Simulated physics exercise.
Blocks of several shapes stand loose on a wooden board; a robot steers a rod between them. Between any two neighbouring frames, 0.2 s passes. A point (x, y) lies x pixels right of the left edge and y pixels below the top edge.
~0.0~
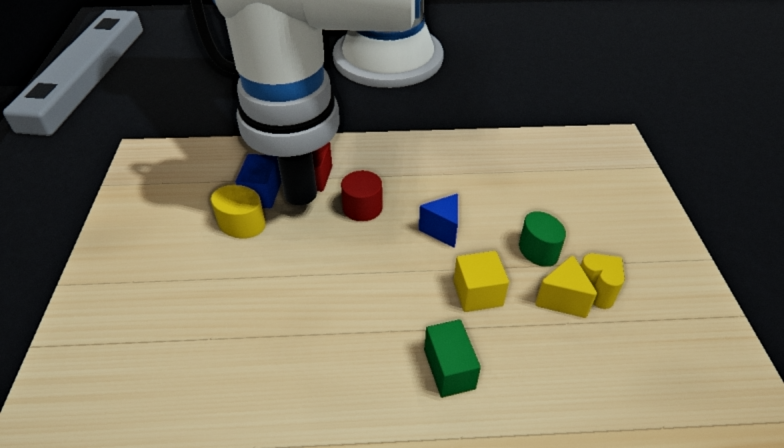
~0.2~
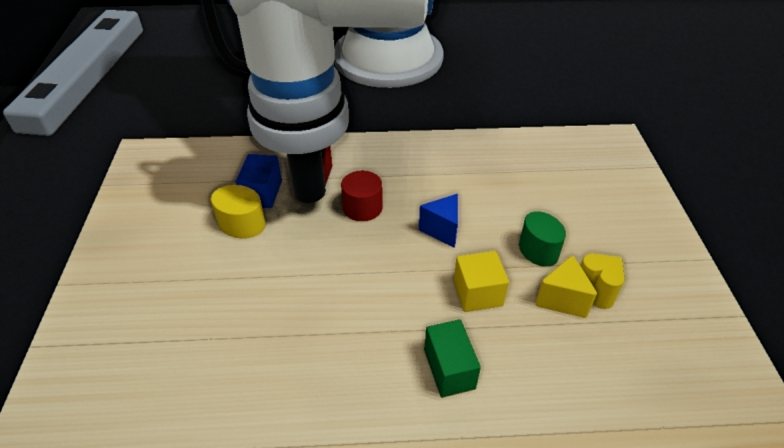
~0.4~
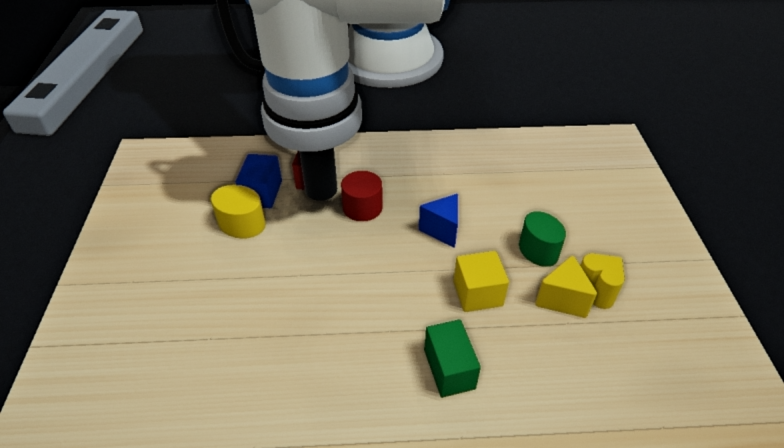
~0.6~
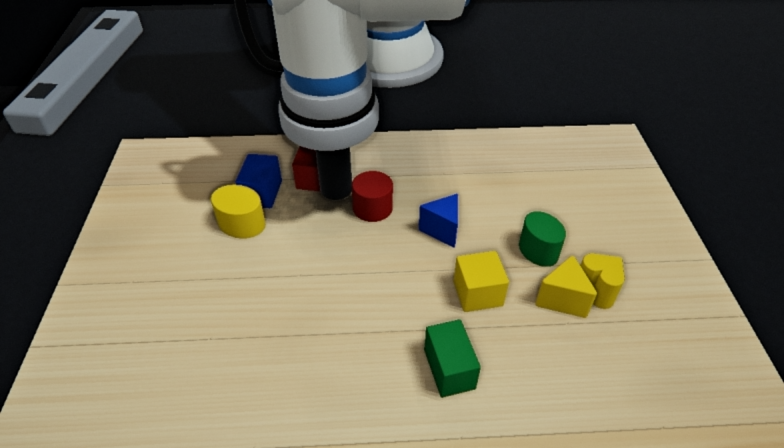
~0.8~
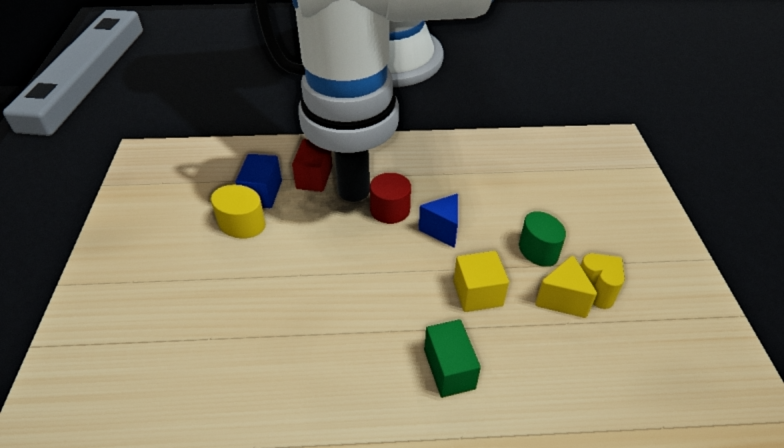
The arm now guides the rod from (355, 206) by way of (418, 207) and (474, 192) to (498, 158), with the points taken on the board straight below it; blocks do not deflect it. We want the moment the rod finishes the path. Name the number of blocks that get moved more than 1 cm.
My best guess is that a pair of blocks move over 1 cm.
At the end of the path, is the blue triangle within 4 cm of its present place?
I believe so.
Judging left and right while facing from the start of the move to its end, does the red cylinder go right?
The answer is yes.
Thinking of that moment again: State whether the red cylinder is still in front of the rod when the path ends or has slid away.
The rod passes it.
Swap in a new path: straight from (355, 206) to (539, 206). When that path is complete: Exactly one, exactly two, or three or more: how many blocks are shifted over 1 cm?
I predict three or more.
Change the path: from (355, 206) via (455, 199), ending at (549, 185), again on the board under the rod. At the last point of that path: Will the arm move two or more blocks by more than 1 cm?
Yes, it checks out.
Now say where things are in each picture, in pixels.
In the first frame, rod tip at (301, 195); block tops, red oblong partly hidden; red cylinder at (362, 183); blue triangle at (445, 207).
In the second frame, rod at (310, 193); blocks unchanged.
In the third frame, rod at (322, 190); blocks unchanged.
In the fourth frame, rod at (336, 190); red cylinder at (372, 183).
In the fifth frame, rod at (354, 191); red oblong at (311, 152); red cylinder at (390, 185); blue triangle at (445, 207).
What follows on the original path. One third of the way, rod at (420, 192); red cylinder at (457, 190); blue triangle at (460, 214), turned 25° clockwise.
Two thirds of the way, rod at (477, 176); red cylinder at (499, 190); blue triangle at (461, 214), turned 30° clockwise.
At the end, rod at (500, 143); red oblong in place; red cylinder at (499, 190); blue triangle at (461, 214), turned 30° clockwise.
